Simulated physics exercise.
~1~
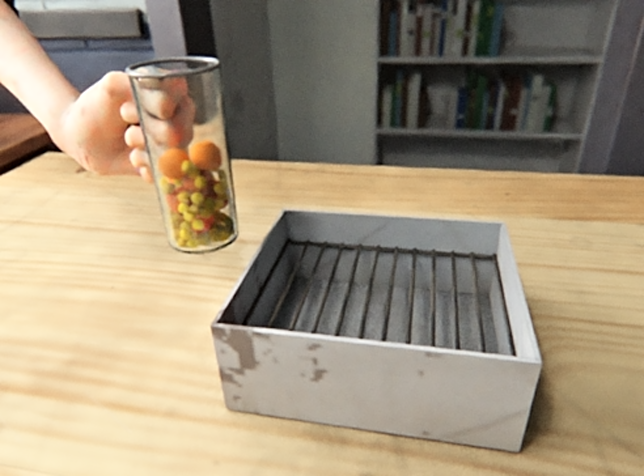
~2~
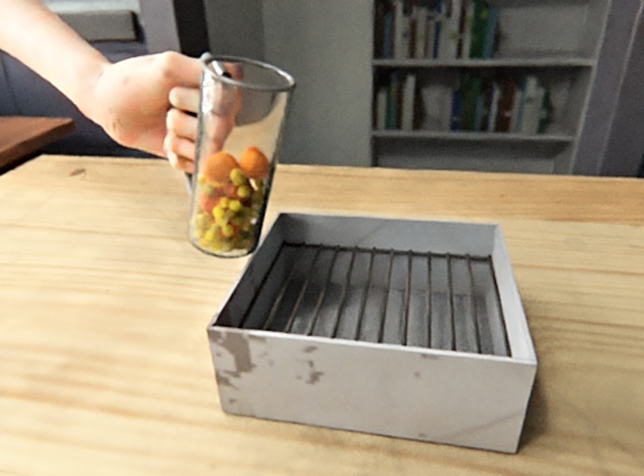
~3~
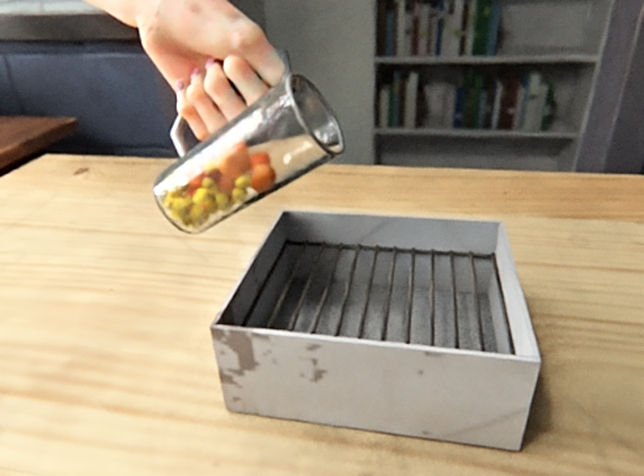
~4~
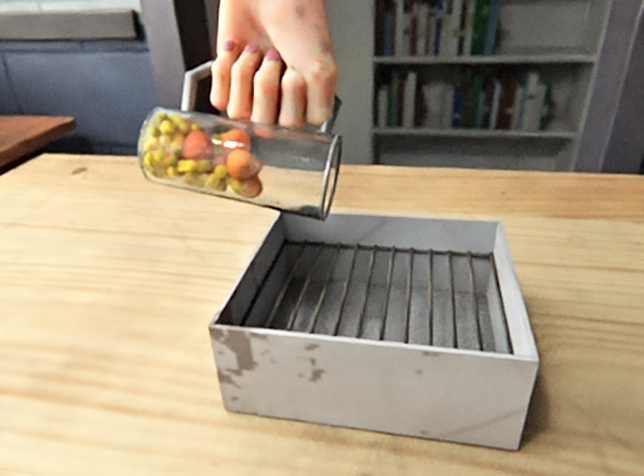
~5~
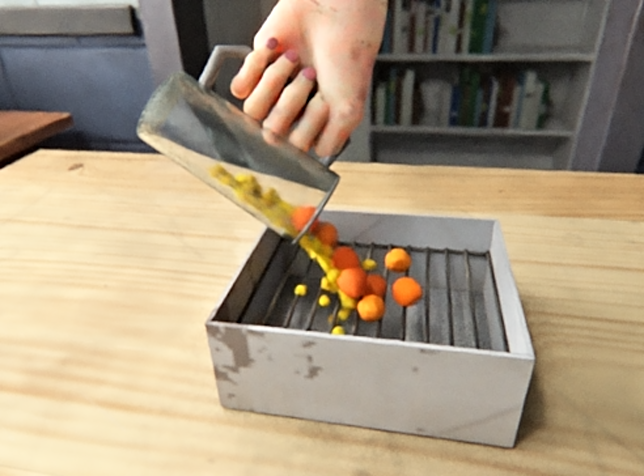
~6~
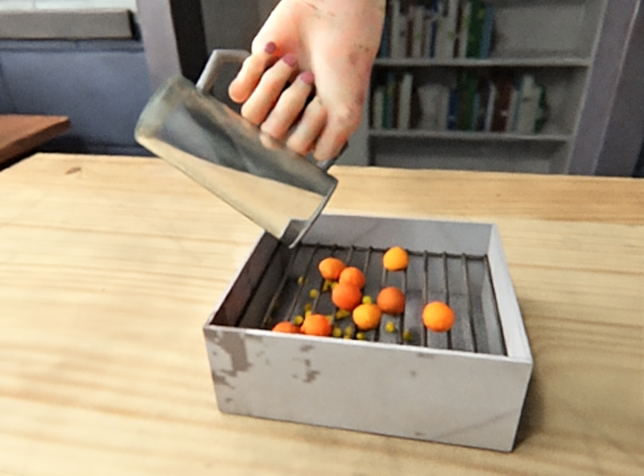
A glass of small yellow and larger orange balls is carried right by a hand and tilted over a wire rack in a pale box until it empties; the yellow ones drop between the wires, while the orange ones all stay resting on top.
